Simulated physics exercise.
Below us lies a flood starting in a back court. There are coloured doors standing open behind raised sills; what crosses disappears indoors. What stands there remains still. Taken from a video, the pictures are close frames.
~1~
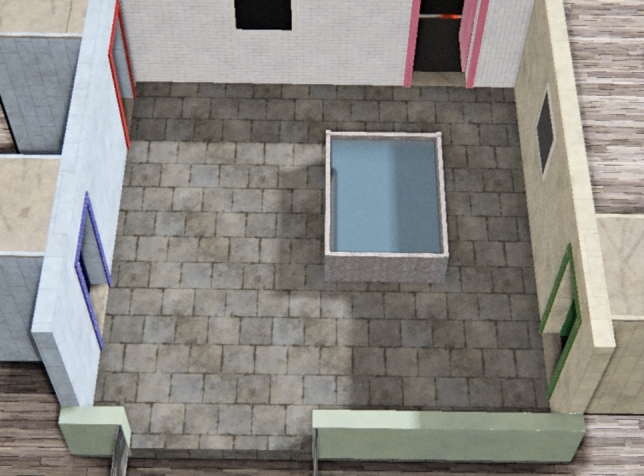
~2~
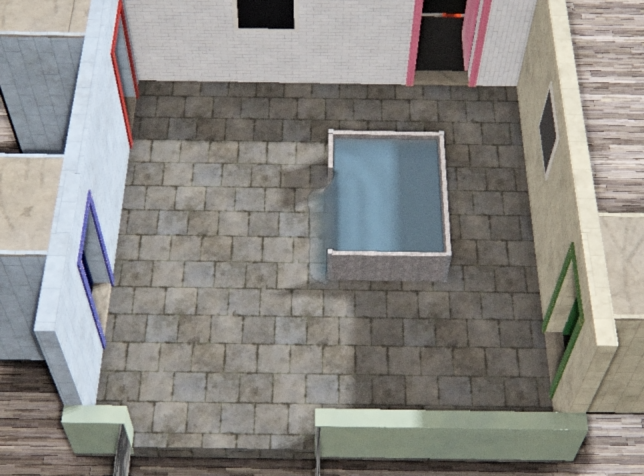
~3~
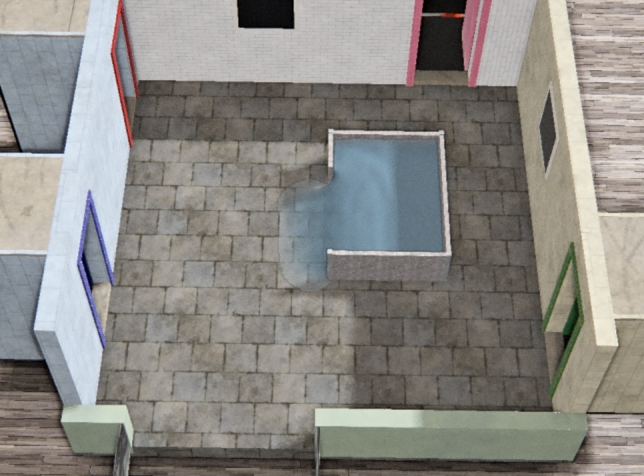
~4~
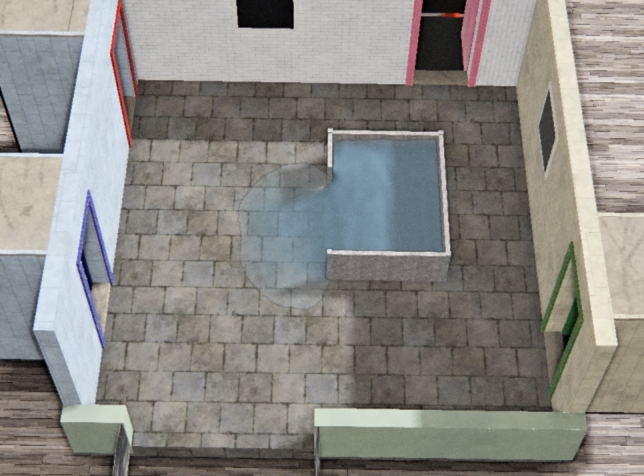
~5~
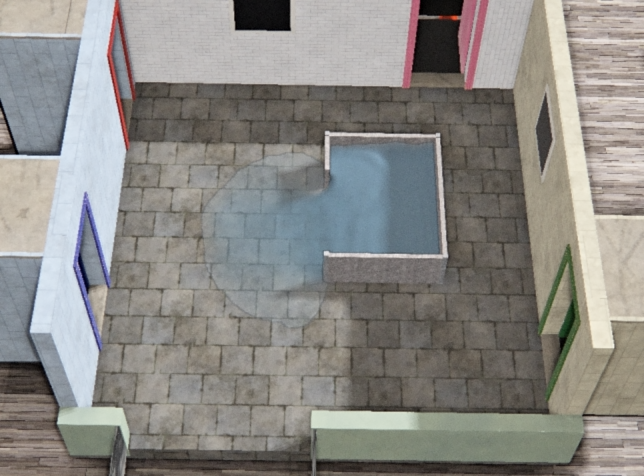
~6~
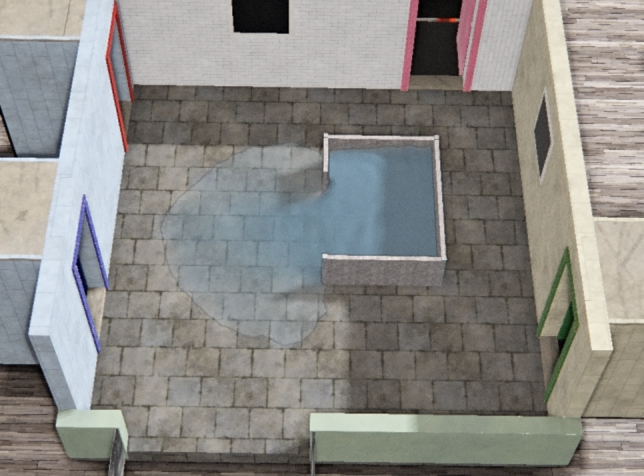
Water sits still in a raised rectangular tank in a paved courtyard walled in blue, white, cream and green, then pours out through a gap in the tank's left side. It spreads leftward over the grey stone paving in a widening, rounded sheet, reaching well across the floor toward the blue wall.
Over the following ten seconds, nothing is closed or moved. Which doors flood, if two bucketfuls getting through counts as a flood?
The green door does not flood; the red door floods; the blue door floods; the pink door does not flood.
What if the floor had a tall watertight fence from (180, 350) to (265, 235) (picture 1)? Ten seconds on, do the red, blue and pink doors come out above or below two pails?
Note: Red door crosses the line; blue door never reaches it; pink door never reaches it.
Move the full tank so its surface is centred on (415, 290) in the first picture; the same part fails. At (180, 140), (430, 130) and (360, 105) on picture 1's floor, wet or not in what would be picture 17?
First spot bare, second bare, third bare.
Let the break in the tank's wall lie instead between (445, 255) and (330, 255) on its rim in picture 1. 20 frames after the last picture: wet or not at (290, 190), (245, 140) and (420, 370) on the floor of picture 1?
Taken in turn they're unwetted, unwetted and swamped.
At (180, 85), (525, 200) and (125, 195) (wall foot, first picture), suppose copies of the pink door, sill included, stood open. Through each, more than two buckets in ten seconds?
As listed: Goes over, lets less in, is over.
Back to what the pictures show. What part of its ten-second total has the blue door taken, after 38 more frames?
About 100 per cent.
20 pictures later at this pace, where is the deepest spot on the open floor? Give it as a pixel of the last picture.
Near (88, 433).
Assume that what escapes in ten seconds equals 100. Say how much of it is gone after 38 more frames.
It comes to around 65 per cent.
A moment on, water covers 30 % of the floor; the green door not reached, the red door not reached, the blue door wet at the sill, nothing in, the pink door not reached.
Next, water covers 40 % of the floor; the green door not reached, the red door under two buckets in, the blue door over two buckets in, the pink door not reached.
Then, water covers 40 % of the floor; the green door not reached, the red door over two buckets in, the blue door over two buckets in, the pink door not reached.
Later, water covers 70 % of the floor; the green door not reached, the red door over two buckets in, the blue door over two buckets in, the pink door wet at the sill, nothing in.
In the end, water covers 90 % of the floor; the green door wet at the sill, nothing in, the red door over two buckets in, the blue door over two buckets in, the pink door wet at the sill, nothing in.
